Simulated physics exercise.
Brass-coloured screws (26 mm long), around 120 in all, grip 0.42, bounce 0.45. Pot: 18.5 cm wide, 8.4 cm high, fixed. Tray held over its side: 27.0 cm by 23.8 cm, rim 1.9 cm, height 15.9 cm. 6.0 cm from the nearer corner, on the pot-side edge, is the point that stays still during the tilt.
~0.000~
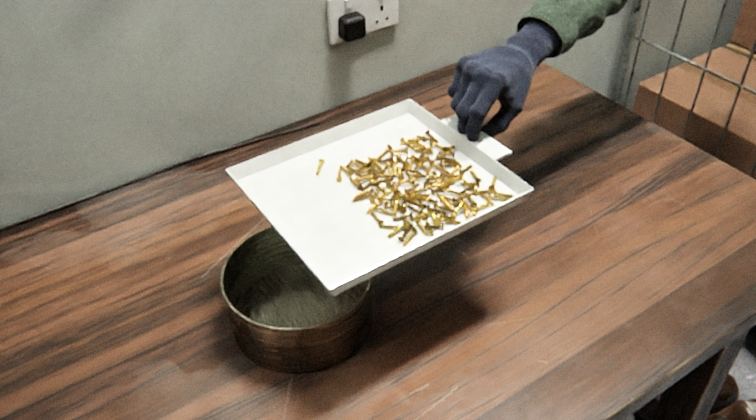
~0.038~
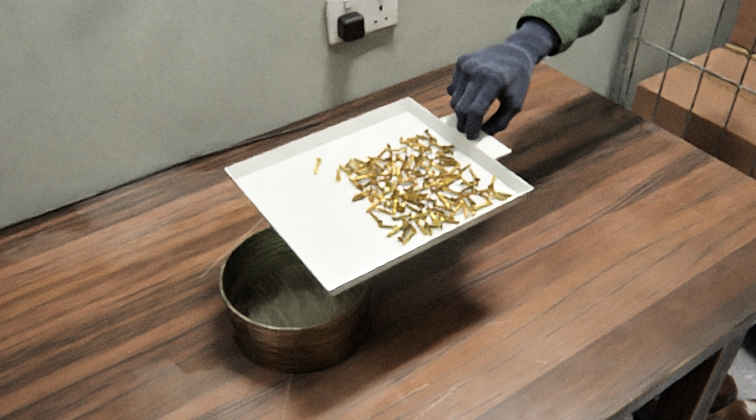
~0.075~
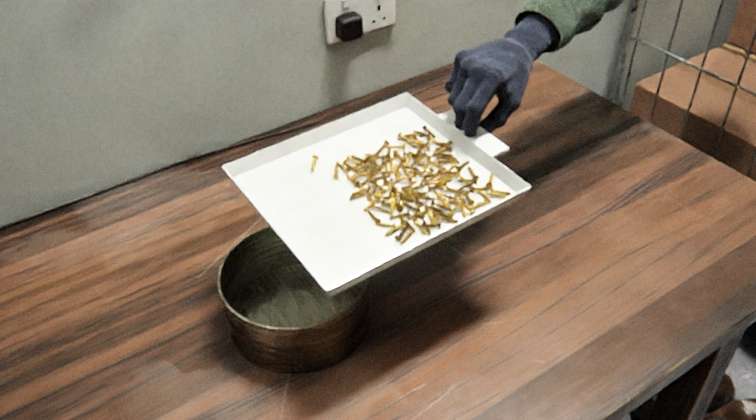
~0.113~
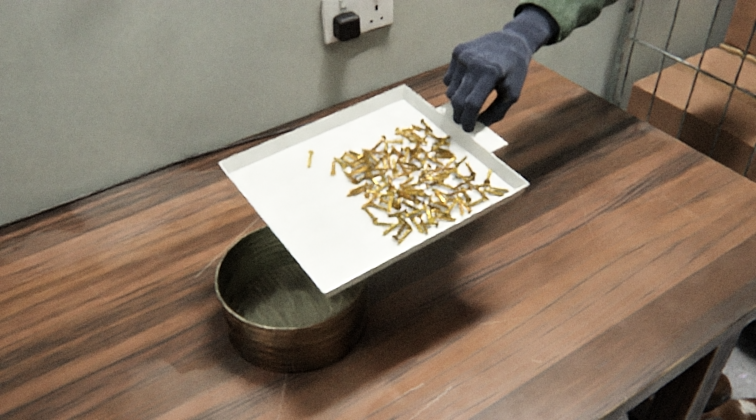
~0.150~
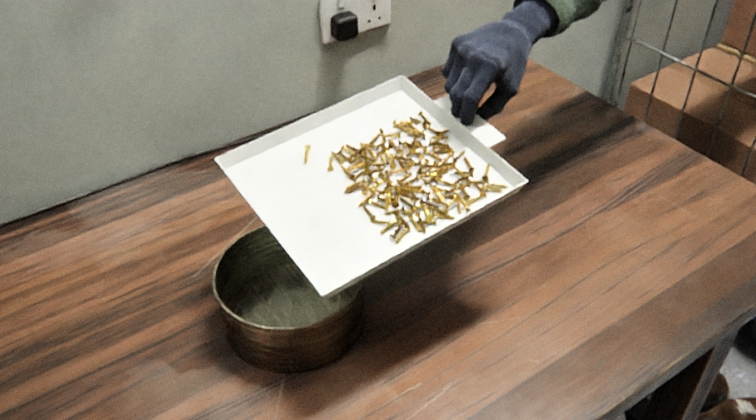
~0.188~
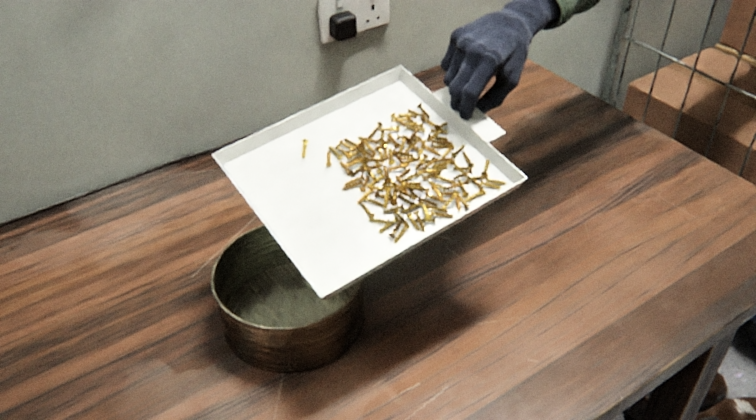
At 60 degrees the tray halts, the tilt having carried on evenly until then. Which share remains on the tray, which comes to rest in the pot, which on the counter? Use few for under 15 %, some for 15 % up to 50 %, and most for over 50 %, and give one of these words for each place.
Tray: Some, pot: Few, counter: Most.
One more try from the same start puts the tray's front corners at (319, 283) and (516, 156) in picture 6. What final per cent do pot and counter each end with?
Split: Pot = 35, counter = 20.
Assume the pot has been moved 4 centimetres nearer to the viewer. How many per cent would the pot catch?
Then about 10 per cent.
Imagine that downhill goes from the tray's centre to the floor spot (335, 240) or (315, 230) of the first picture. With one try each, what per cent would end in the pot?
Around 0 % for the first direction, around 10 % for the second.
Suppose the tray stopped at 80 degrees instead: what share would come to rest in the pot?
0 percent.
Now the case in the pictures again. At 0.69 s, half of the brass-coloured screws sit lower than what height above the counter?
Some 20 cm above the counter.
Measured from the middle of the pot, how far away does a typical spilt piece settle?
Close to 18 cm, give or take.
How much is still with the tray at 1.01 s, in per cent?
Of the load, some 55 percent.
After 0.49 s, tilt 35 degrees; the tray holds 100 %, the pot 0 %.
After 0.69 s, tilt 51 degrees; the tray holds 100 %, the pot 0 %.
Then, at 1.01 s, tilt 60 degrees; the tray holds 55 %, the pot 0 %.
In the end, at 1.9 s, tray 40 %, pot 0 %, counter 60 %.
